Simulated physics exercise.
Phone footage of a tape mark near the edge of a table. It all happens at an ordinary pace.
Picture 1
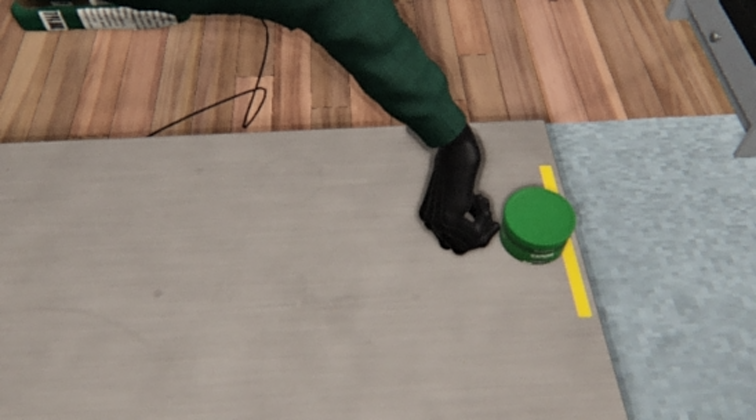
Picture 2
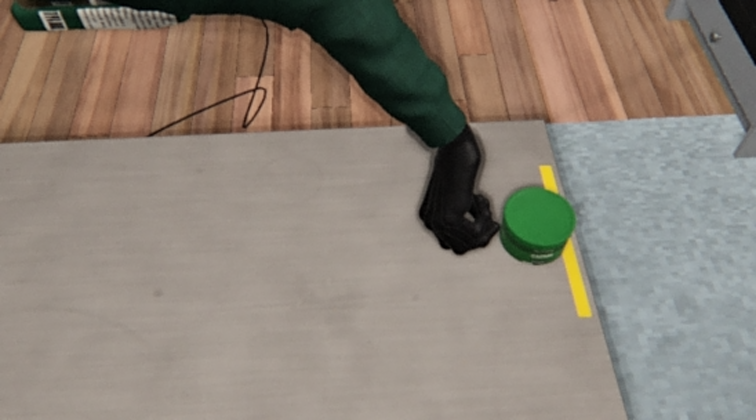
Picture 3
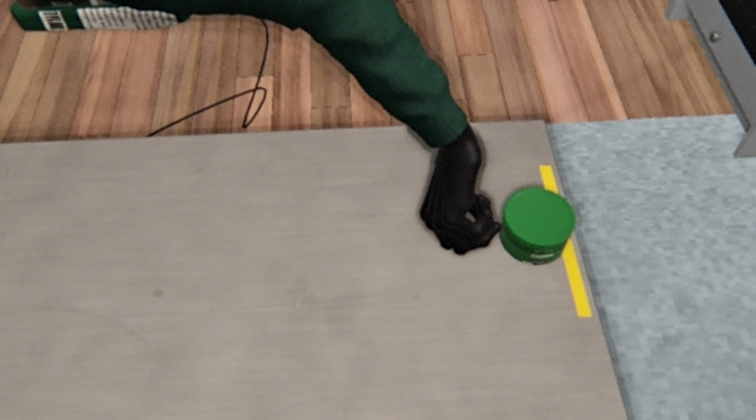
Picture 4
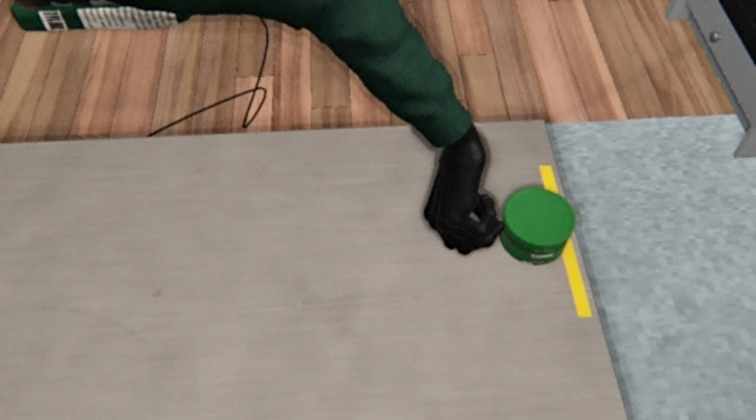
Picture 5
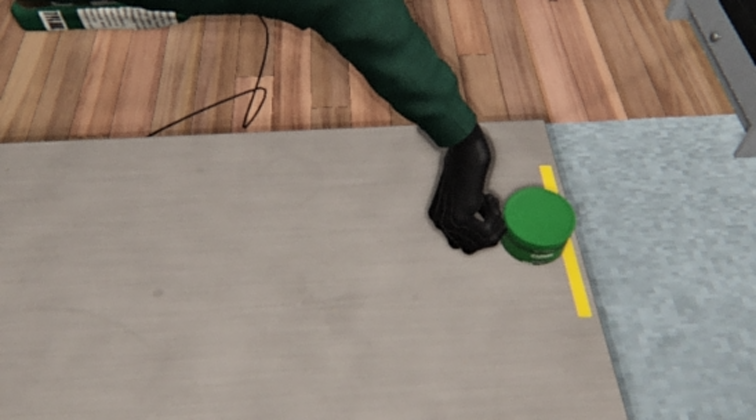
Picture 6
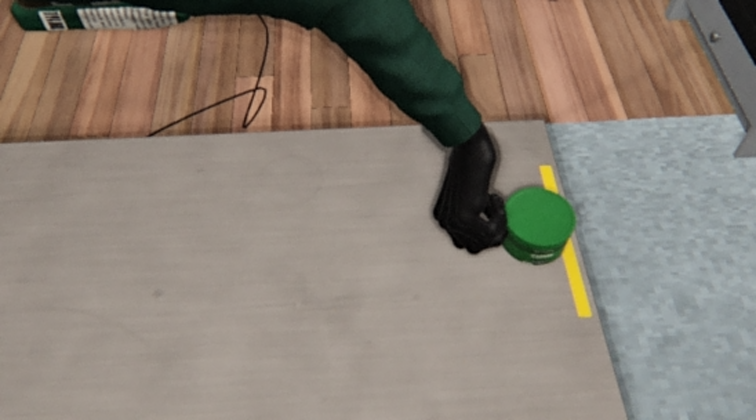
On a gray tabletop beside a strip of yellow tape, a green tub sat still while a black-gloved hand in a green sleeve edged slightly right, drawing close against the tub's side.
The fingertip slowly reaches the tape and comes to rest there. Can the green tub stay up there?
Off the table.
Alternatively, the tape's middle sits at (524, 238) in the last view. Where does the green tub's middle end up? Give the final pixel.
Rest point, approximately (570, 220).
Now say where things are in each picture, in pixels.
In the first frame, green tub (536, 227).
In the second frame, green tub (536, 227).
In the third frame, green tub (536, 227).
In the fourth frame, green tub (536, 227).
In the fifth frame, green tub (536, 227).
In the sixth frame, green tub (536, 227).
Then, 1.26 s later than the last frame, green tub tilted by 48° near (606, 236).
When it is over, the green tub drops to the floor.
